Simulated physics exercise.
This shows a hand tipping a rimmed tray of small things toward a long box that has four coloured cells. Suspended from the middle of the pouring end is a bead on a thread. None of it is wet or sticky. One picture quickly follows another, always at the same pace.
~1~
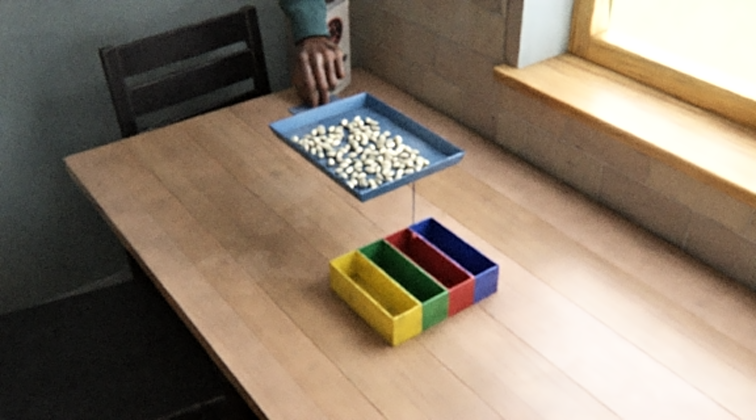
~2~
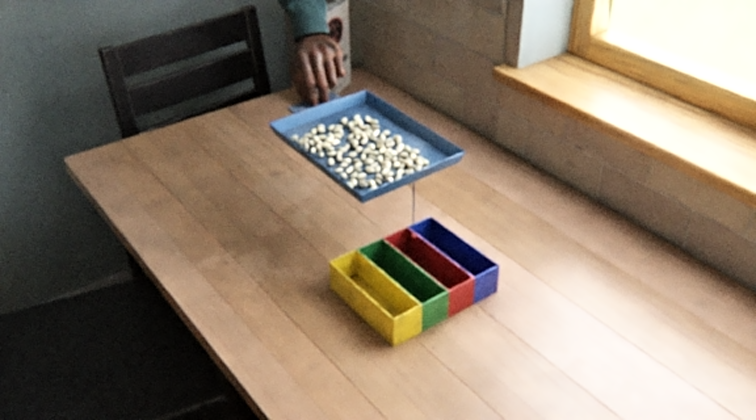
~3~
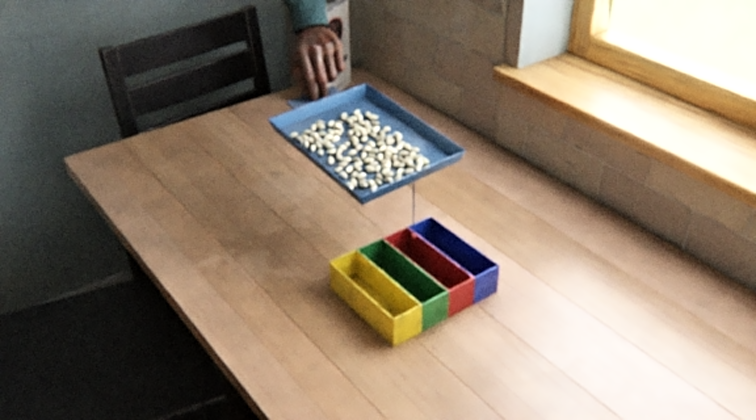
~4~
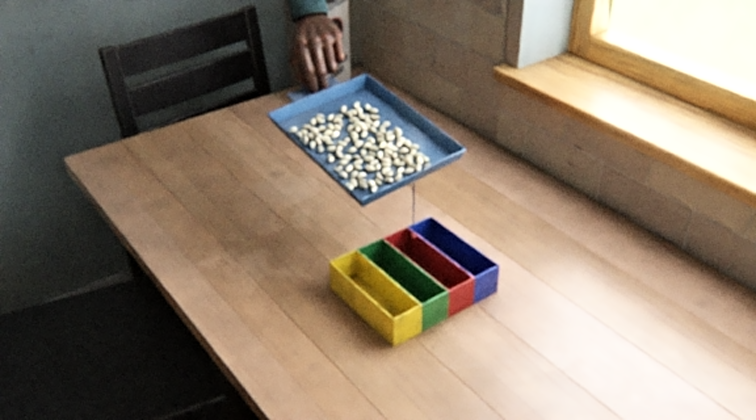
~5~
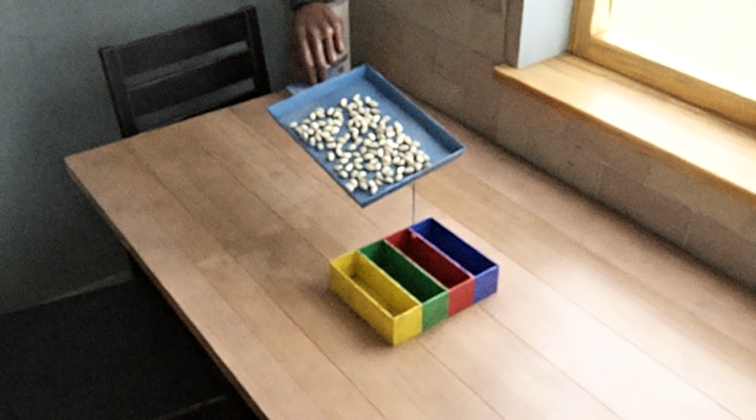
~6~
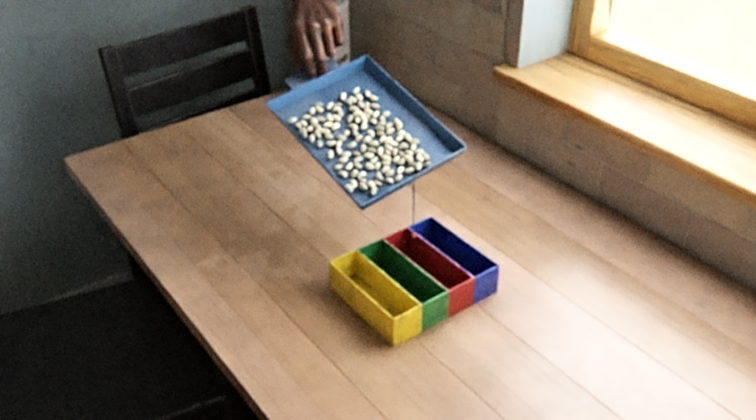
We see a hand holding a blue rimmed tray of white beans above a box with yellow, green, red and blue cells; the hand gradually raises the tray's far end, and its near edge slants slightly lower at the left.
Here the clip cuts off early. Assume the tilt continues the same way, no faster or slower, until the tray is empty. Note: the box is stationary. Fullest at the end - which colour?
Yellow cell.
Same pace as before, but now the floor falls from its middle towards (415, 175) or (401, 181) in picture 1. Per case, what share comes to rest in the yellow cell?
About 0 % and about 30 %.
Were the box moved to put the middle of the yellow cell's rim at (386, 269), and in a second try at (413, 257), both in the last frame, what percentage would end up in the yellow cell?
Trial 1: 60 percent; trial 2: 0 percent.
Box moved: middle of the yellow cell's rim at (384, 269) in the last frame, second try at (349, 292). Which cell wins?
Case 1 - the yellow one; case 2 - the cell in green.
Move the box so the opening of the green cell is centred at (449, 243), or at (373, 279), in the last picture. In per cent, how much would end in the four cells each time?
The first yields 0 per cent and the second 100 per cent.
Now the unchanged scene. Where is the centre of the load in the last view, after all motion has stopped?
Near (370, 293), more or less.
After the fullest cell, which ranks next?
That green cell.
Shortly afterwards, tray tipped steeply; the whole lot on the tray.
Next, tray tipped right over; near a third on the tray; near a third in the yellow cell; a little in the green cell; near a quarter falling or outside the box.
Some moments later, tray tipped past a quarter turn; near two thirds in the yellow cell; near a third in the green cell; a little falling or outside the box.
In the end, tray tipped past a quarter turn; near two thirds in the yellow cell; near a third in the green cell; none at all in the red cell; none at all in the blue cell; a little outside the box.
